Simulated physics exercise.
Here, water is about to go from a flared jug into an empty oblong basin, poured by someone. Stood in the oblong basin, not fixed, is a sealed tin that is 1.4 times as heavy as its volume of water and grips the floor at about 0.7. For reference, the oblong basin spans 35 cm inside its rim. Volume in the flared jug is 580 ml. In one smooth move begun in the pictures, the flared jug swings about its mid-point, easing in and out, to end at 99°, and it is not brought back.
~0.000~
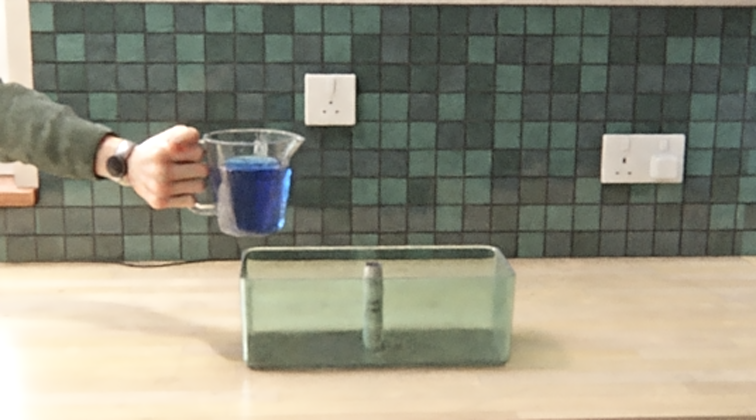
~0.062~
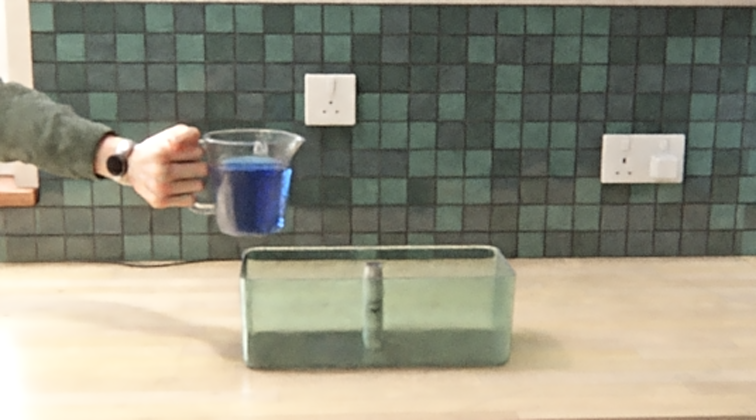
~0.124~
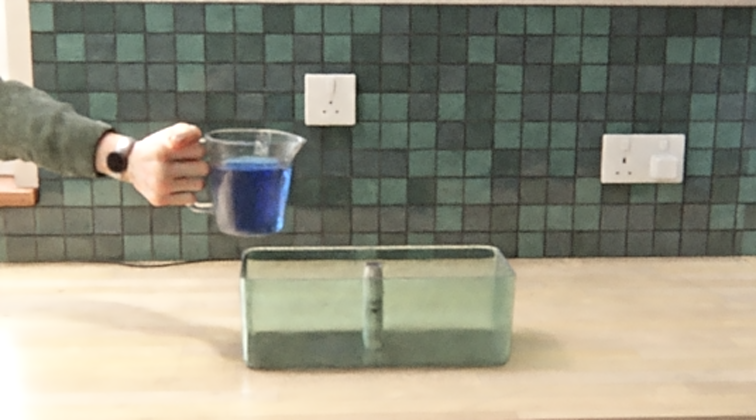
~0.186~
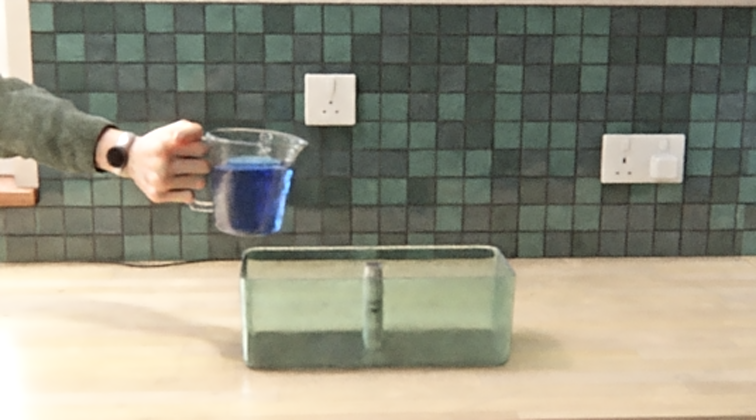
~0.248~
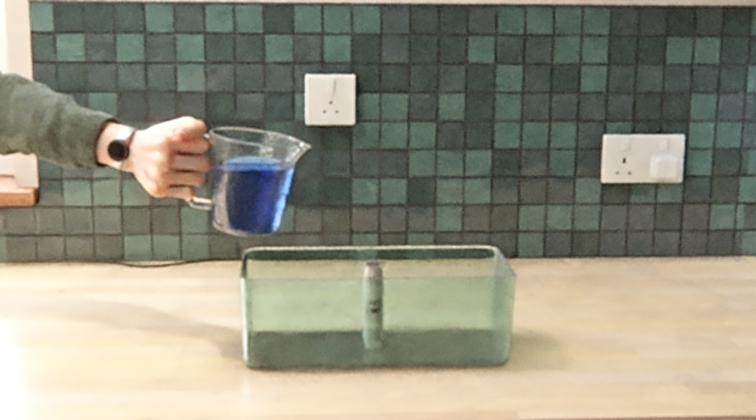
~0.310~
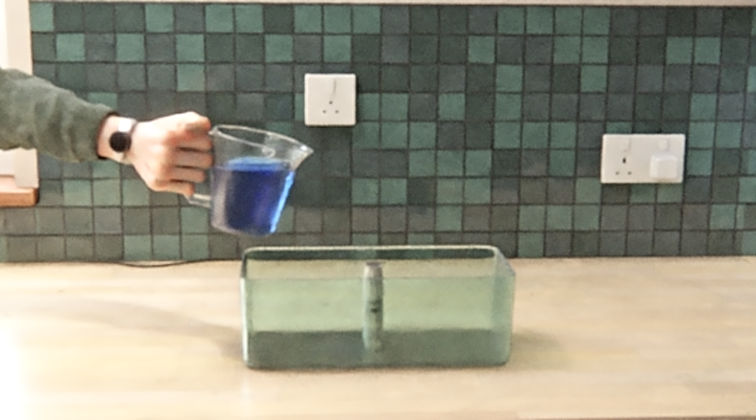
In this clip, a hand holds a glass jug of blue liquid above and left of the middle of a clear oblong basin with an upright object inside, then tilts the jug slightly to the right.
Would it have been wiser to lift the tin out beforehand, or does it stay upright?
It should have come out; it tips over.
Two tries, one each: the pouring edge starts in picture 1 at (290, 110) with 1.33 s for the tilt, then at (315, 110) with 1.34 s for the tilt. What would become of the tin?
Trial 1 - tin stays standing; trial 2 - tin tips.
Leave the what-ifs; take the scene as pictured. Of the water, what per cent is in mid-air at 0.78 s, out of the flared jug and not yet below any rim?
Close to 10 in a hundred.
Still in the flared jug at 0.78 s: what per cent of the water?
Roughly 88 percent.
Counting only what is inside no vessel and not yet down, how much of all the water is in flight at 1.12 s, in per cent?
Near 14 per cent, I'd say.
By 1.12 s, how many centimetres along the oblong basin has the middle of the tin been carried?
It has moved some 1 cm.
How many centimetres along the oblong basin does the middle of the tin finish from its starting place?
Around 8.0 cm.
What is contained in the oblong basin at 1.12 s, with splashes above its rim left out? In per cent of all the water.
Roughly 54 %.
By 0.78 s the tilt is 60° and 88 per cent is still to pour; the tin stands where it began.
By 1.12 s the tilt is 91° and 32 per cent is still to pour; the tin stands 1 cm from where it began.
By 1.48 s the tilt is 99° and 2 per cent is still to pour; the tin leans 41°.
By 1.87 s the tilt is 99° and 0 per cent is still to pour; the tin lies on its side.
At rest the tin lies on its side.
